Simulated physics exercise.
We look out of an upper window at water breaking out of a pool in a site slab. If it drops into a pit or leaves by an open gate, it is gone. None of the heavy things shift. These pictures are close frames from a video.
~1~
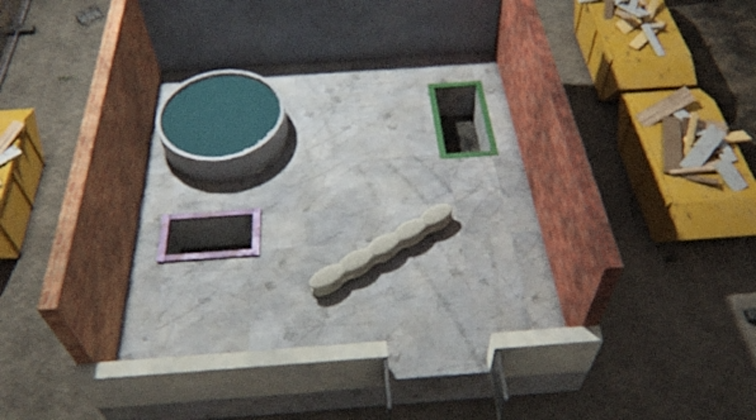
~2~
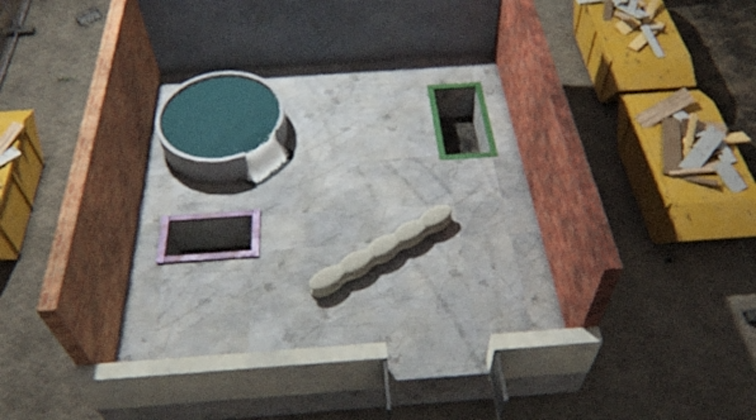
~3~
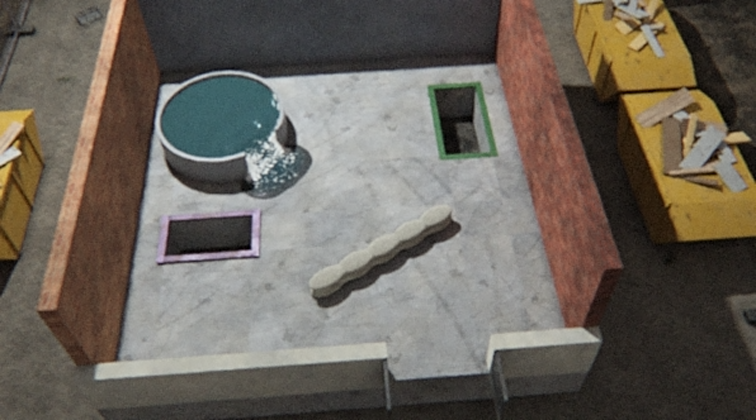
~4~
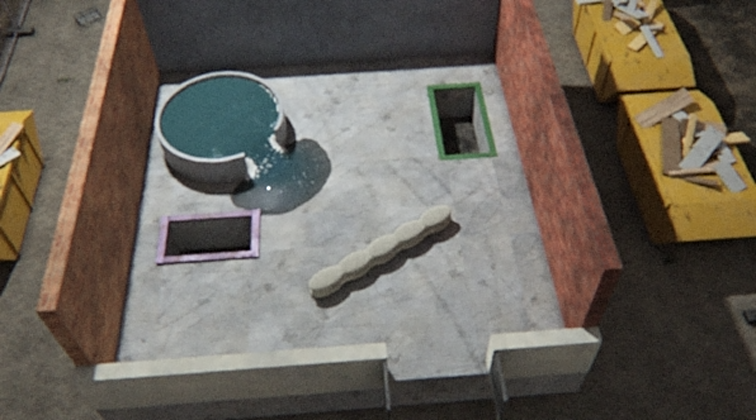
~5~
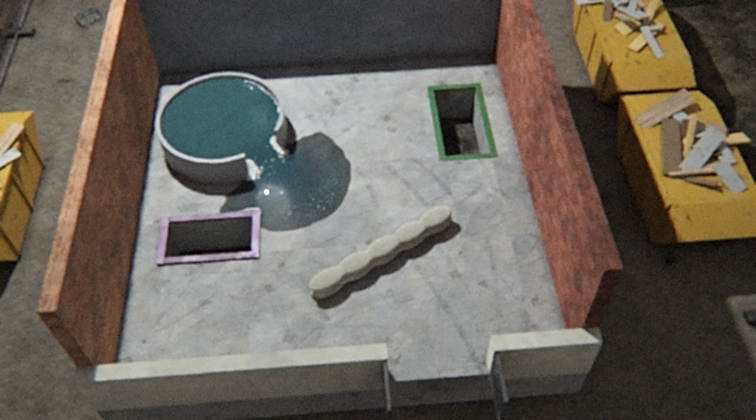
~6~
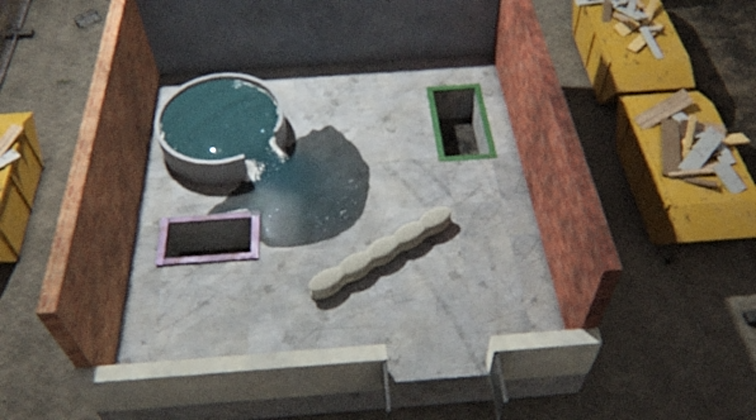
A round pool on a walled concrete slab broke open at its lower right side, and water poured through the gap, spreading across the floor in a widening dark puddle toward a pale, lumpy barrier.
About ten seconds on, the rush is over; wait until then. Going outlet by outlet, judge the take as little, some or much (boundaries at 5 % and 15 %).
My judgement: The gate ends up with little, the green pit ends up with much, the purple pit ends up with little.
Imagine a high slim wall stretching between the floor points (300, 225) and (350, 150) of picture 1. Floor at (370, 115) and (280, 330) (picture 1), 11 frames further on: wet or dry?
Submerged, then submerged.
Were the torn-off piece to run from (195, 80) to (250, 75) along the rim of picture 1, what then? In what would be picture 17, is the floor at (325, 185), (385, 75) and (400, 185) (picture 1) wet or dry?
Taking them in order, I'd say not reached, swamped and not reached.
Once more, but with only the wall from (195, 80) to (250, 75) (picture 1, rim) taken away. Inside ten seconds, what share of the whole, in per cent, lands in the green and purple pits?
For green it's about 25 per cent, and for purple about 4 per cent.
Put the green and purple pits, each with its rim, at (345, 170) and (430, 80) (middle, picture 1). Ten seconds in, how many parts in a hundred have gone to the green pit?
The green pit takes 45 per cent.
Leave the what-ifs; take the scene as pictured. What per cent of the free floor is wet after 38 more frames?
Around 55 percent of it.
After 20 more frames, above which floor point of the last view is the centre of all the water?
Somewhere around (288, 178) in the last view.
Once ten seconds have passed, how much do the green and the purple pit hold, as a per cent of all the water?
I'd say near 20 %, and near 2 %.
A moment on, water covers 20 % of the floor; the gate 0 %, the green pit 0 %, the purple pit 0 %.
Next, water covers 30 % of the floor; the gate 0 %, the green pit 0 %, the purple pit 1 %.
Then, water covers 35 % of the floor; the gate 0 %, the green pit 2 %, the purple pit 1 %.
Later, water covers 55 % of the floor; the gate 0 %, the green pit 11 %, the purple pit 1 %.
In the end, water covers 75 % of the floor; the gate 2 %, the green pit 20 %, the purple pit 1 %.
